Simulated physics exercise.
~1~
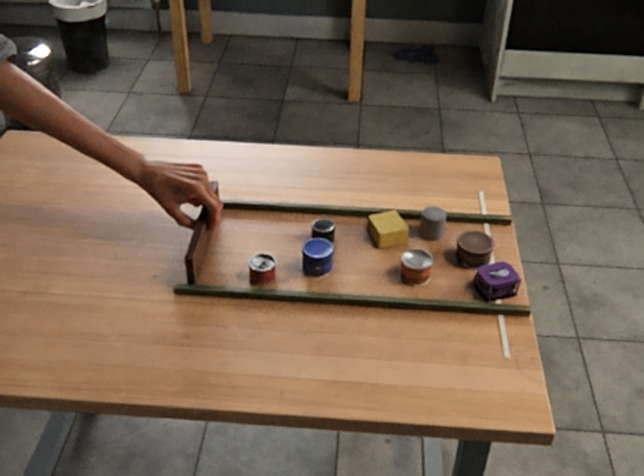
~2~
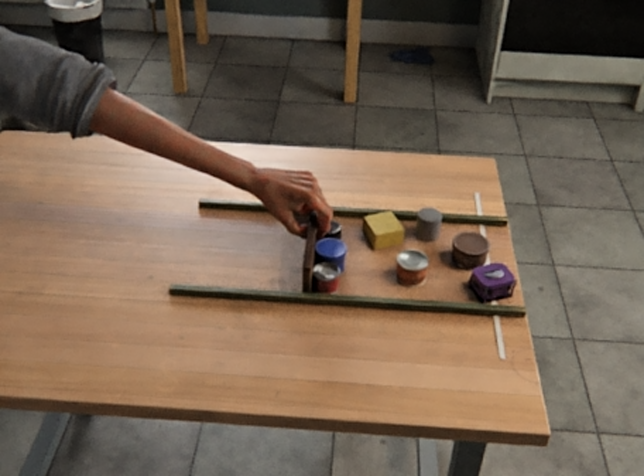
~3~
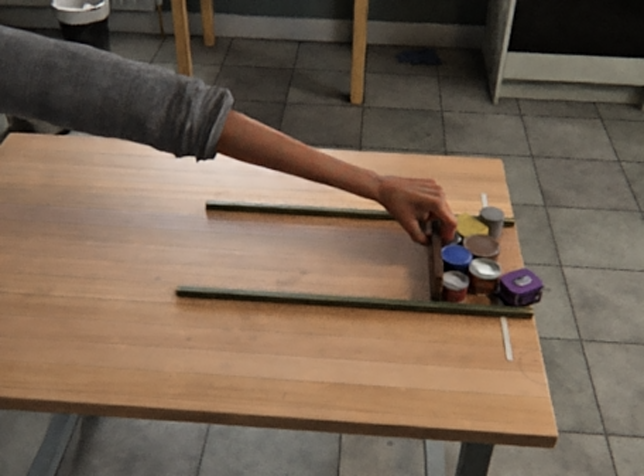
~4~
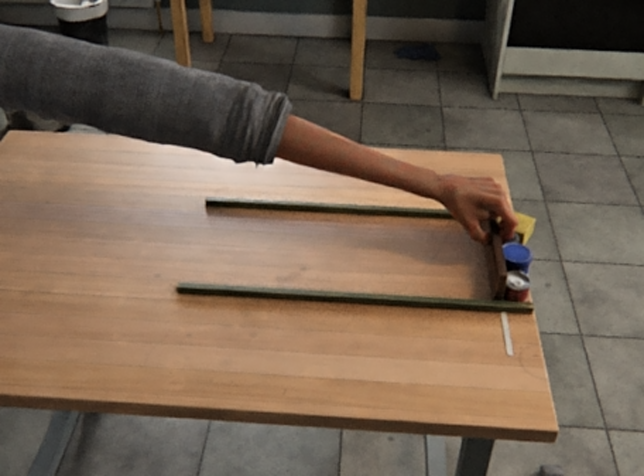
The clip opens on a wooden table where a hand holds a small upright board between two dark green rails, with tins, pots, a yellow block and a purple case scattered to its right. The hand slides the board rightward, and it gathers the red pot and the blue container beside it. Pushed farther, the items bunch together near the table's right edge, all still on top. The board finally reaches the pale tape mark, where the red, blue and yellow items remain beside it, while the orange tin, brown pot, grey lid and purple case have gone off the table.
